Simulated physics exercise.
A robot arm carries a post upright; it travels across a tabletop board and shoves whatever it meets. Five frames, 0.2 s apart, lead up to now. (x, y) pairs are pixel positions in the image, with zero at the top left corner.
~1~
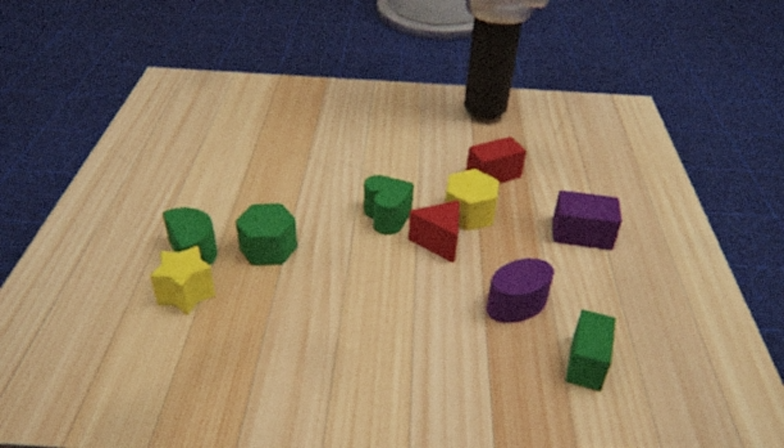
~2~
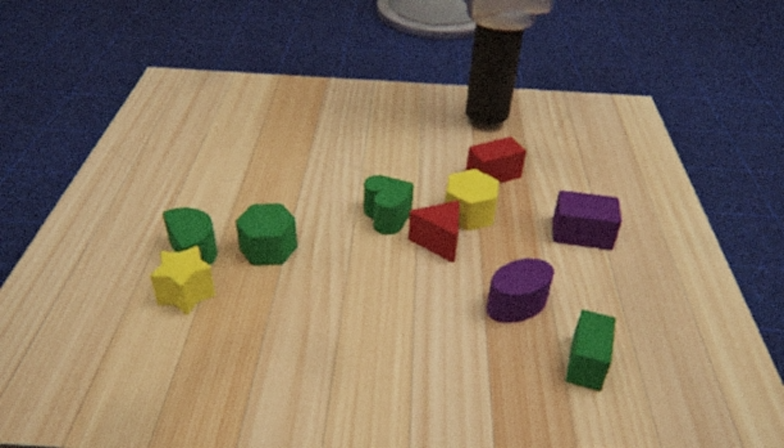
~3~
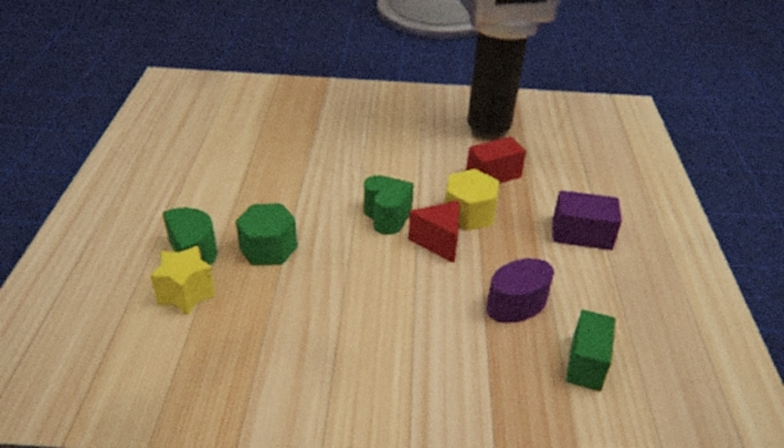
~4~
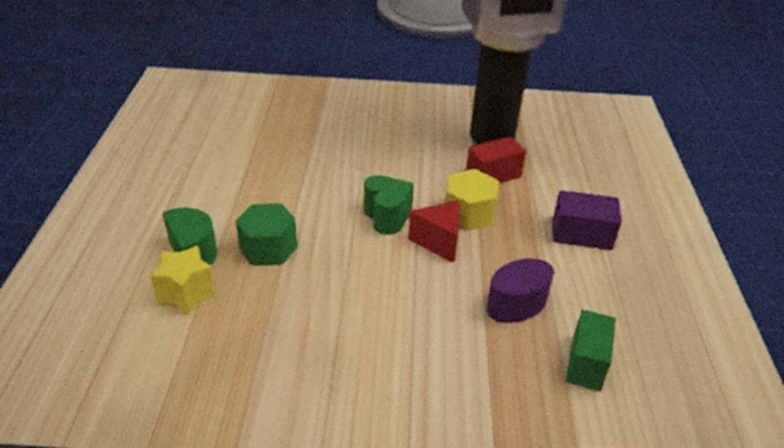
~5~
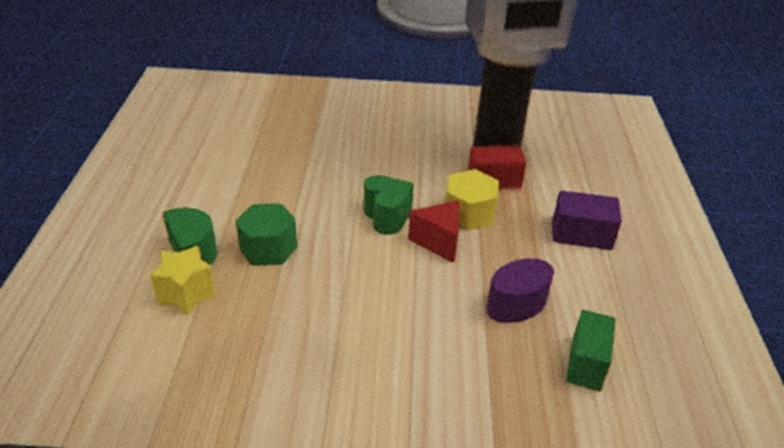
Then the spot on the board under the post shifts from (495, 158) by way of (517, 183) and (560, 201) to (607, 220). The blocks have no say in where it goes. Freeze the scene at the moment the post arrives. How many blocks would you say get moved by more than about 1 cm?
Of all the blocks, two travel more than a centimetre.
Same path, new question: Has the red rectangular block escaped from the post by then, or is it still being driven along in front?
It comes off the post's front.
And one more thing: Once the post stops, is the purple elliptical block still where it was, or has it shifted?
It is still where it was.
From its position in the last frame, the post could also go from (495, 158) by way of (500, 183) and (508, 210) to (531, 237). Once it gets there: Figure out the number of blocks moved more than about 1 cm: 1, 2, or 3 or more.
Answer: Three or more.
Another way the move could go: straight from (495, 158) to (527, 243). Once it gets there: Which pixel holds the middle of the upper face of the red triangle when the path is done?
Most likely (412, 236).
The first path, step by step. One third of the way, post at (518, 175); yellow hexagon at (471, 189); red rectangular block at (501, 174), turned 50° clockwise.
Two thirds of the way, post at (565, 194); yellow hexagon at (471, 189); red rectangular block at (501, 174), turned 50° clockwise.
At the end, post at (609, 212); yellow hexagon at (471, 189); red rectangular block at (501, 174), turned 50° clockwise; purple elliptical block unmoved; purple rectangular block at (602, 219), turned 15° clockwise.
